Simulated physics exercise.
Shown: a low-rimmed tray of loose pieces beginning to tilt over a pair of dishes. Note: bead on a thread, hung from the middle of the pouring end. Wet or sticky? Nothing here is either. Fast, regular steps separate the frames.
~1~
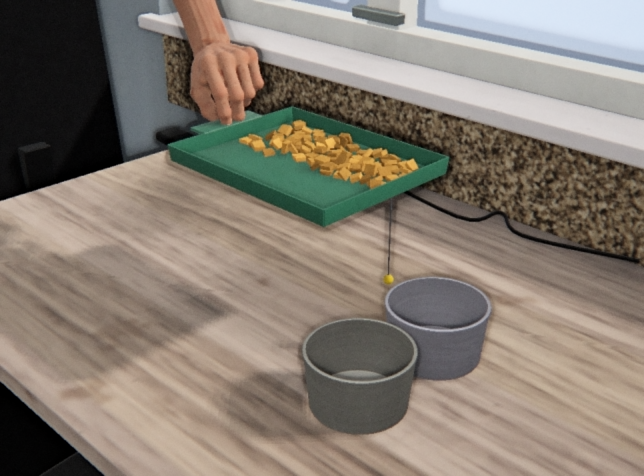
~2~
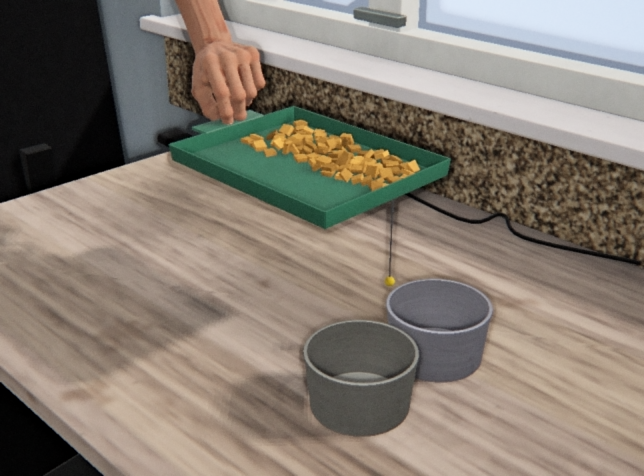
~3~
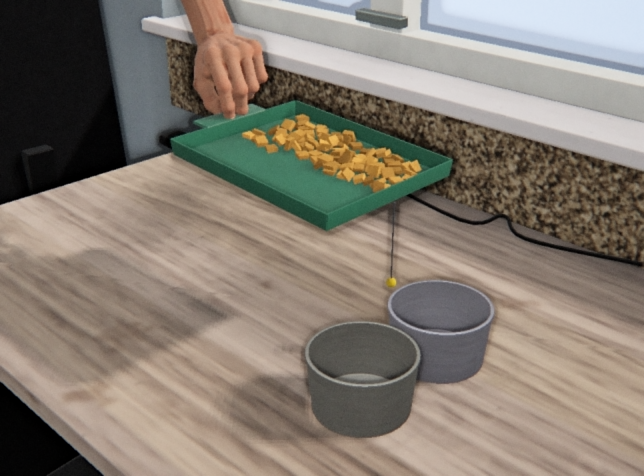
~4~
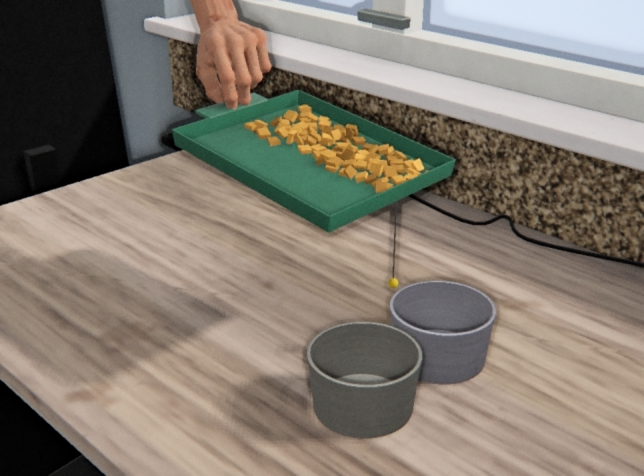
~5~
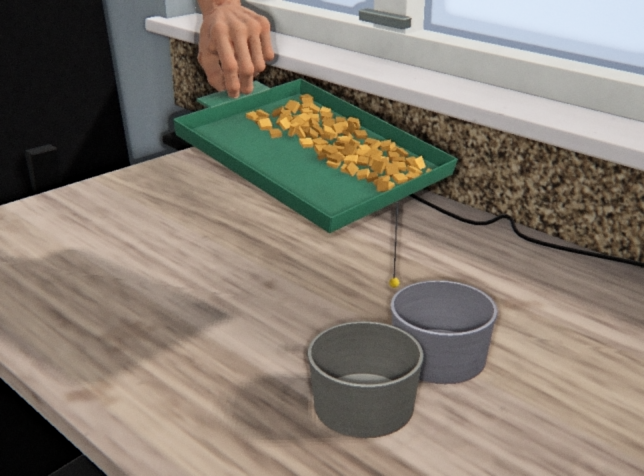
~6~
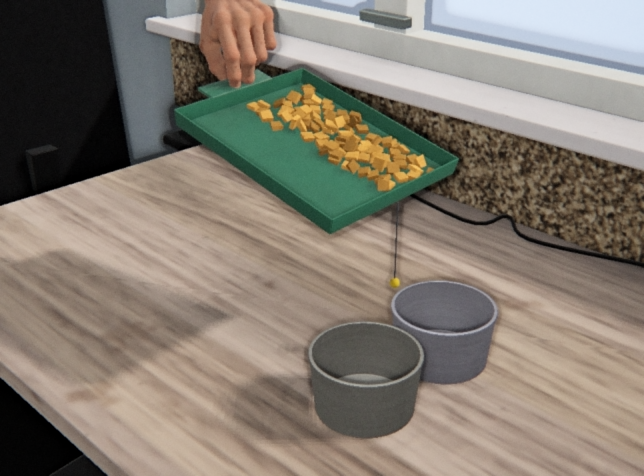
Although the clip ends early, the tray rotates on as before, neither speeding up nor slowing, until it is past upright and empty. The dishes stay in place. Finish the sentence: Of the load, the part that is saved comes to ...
More than half of it.
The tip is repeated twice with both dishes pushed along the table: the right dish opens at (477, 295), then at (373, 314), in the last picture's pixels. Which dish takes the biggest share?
First try: The left-side dish; second try: The right-side dish.
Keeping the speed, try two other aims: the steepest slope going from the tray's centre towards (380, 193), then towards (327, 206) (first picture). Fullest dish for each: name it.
One gives the rightmost dish and two gives the leftmost dish.
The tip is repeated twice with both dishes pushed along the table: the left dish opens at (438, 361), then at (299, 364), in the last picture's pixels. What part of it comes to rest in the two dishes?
I'd expect some 20 percent, and then some 60 percent.
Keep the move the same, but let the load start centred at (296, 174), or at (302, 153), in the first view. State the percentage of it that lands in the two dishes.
From the first start you get 90 in a hundred, from the second 90 in a hundred.
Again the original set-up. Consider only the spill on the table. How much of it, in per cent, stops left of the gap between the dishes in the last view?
That comes to about 60 per cent of the pieces.
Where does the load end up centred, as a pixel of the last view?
About (420, 365).
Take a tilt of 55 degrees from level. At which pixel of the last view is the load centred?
Around (391, 170).
Shortly afterwards, tray tipped steeply; the whole lot on the tray.
Next, tray tipped right over; the bulk on the tray; a little in the left dish; only a few in the right dish; only a few outside both; only a few in the air.
Some moments later, tray tipped past a quarter turn; near a third in the left dish; near half in the right dish; a little outside both.
In the end, tray tipped past a quarter turn; near a third in the left dish; near half in the right dish; a little outside both.
